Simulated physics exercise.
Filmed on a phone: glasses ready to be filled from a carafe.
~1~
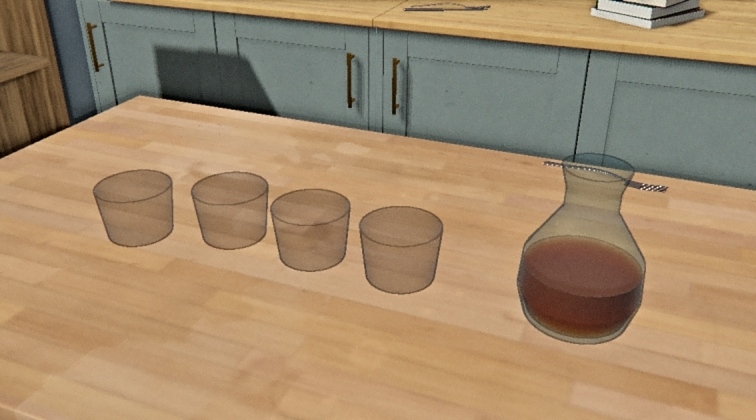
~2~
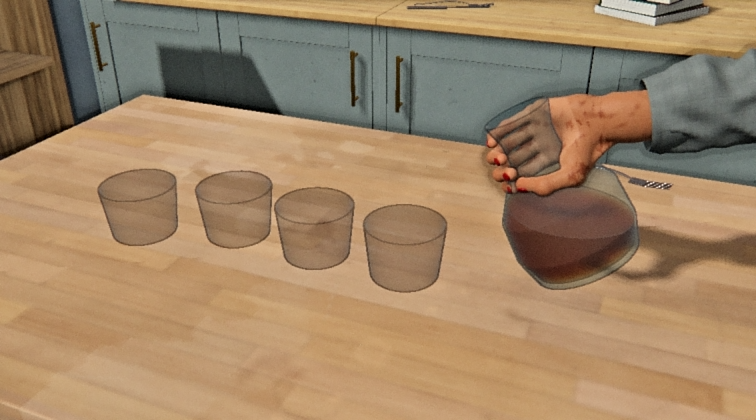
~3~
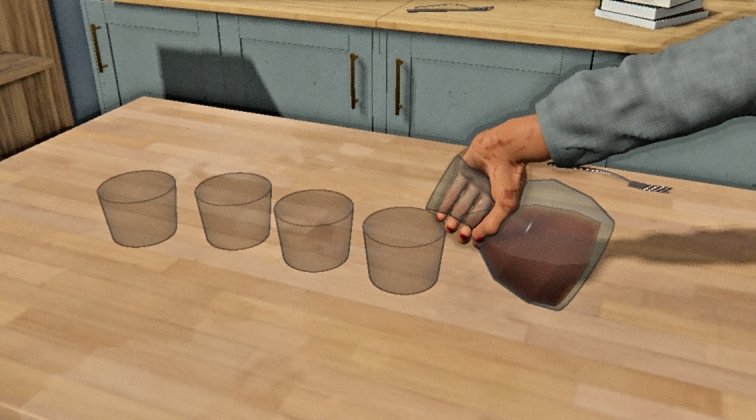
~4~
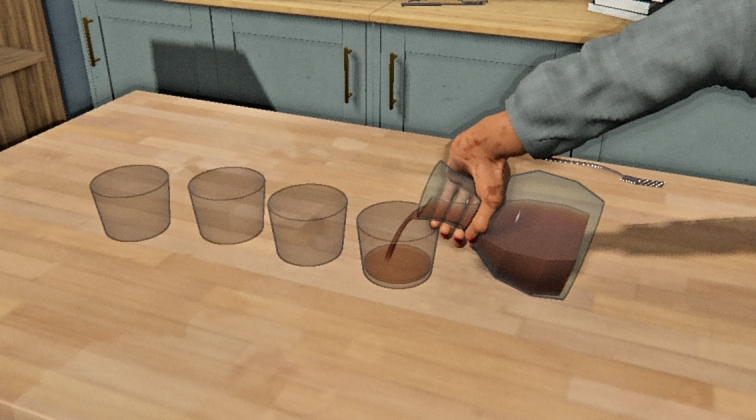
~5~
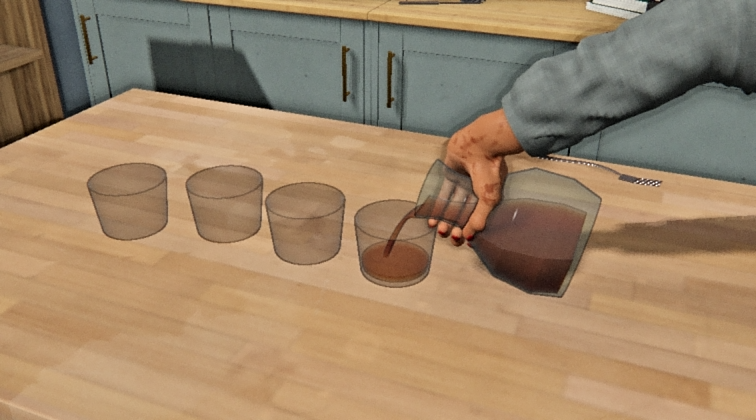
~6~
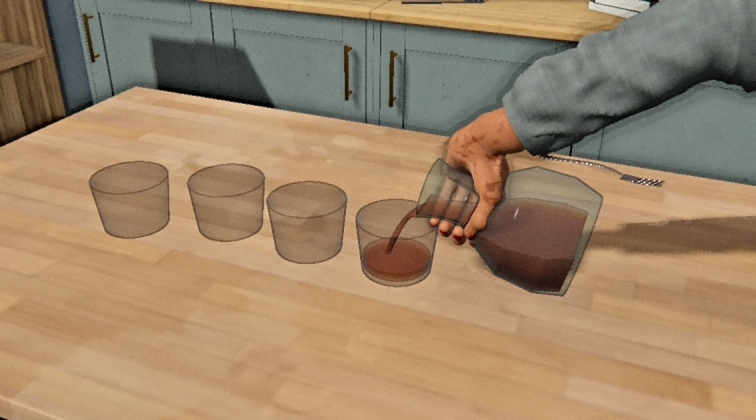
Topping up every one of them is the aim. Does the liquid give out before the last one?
The supply dwindles too soon.
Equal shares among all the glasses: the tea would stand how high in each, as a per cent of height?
Each would be filled to around 50 per cent of its height.
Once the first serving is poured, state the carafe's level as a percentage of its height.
Level: Near 15 per cent.
A moment on, the first is about half full.
Further on, the first is done and the carafe has about half of its load.
When it is over, the carafe is empty with two filled and the next at only drops of a serving.
